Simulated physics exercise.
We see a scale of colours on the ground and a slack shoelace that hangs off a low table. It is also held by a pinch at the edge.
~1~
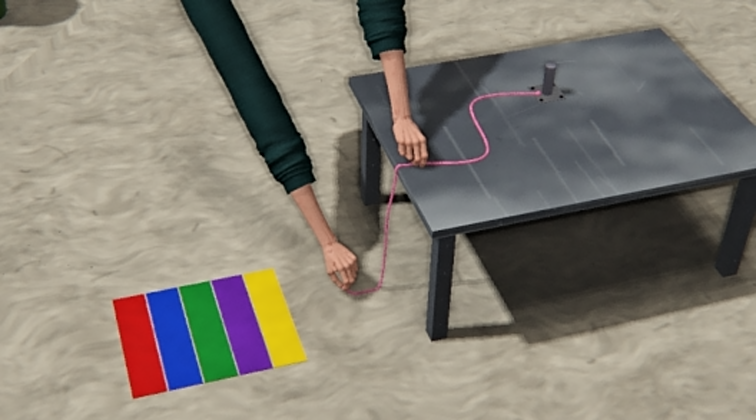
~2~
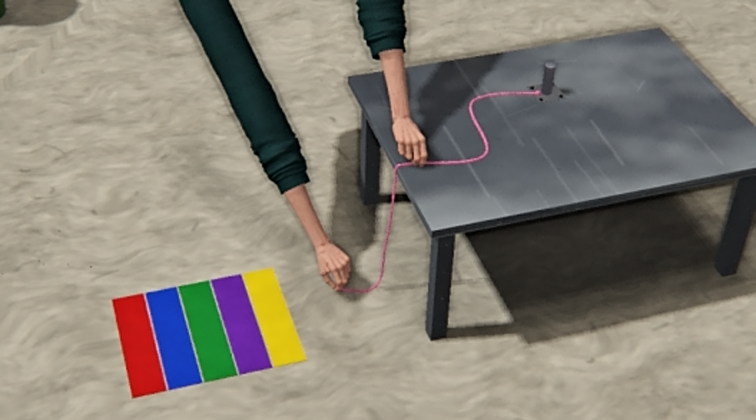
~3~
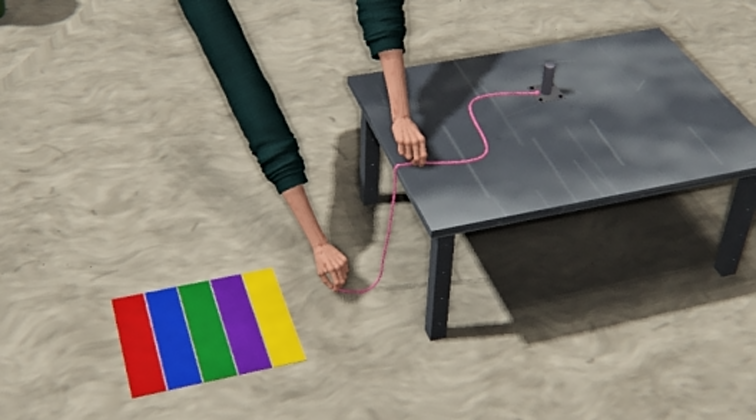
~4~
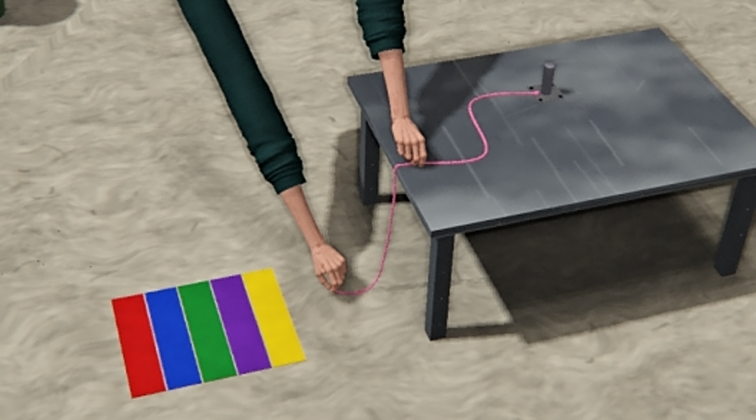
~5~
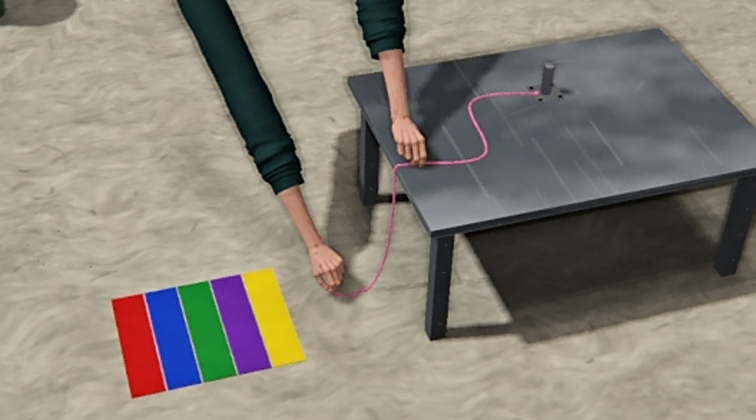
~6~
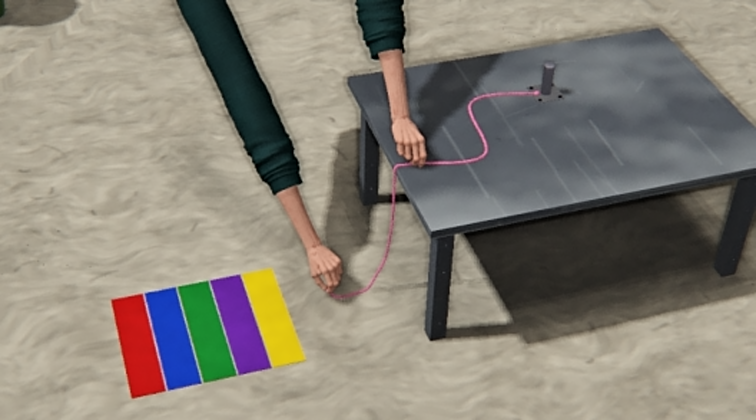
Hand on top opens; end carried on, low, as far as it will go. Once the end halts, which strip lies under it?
The blue strip lies under it.
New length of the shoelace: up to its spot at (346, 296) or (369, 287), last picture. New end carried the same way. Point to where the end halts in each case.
One per try, the spots are (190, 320) and (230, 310).
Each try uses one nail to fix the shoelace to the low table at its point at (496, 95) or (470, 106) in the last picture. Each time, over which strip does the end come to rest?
Observed strip, first: Blue; second: Blue.
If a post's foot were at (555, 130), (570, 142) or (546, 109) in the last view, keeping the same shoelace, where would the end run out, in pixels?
Somewhere near (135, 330), (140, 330) and (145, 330), in that order.
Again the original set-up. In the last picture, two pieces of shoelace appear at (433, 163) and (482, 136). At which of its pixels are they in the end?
They go to (359, 171) and to (431, 133).
Soon after, end near (225, 311); over purple.
After that, end near (186, 319); over blue.
At the stop, end near (163, 324); over blue. The end stops over the blue strip.
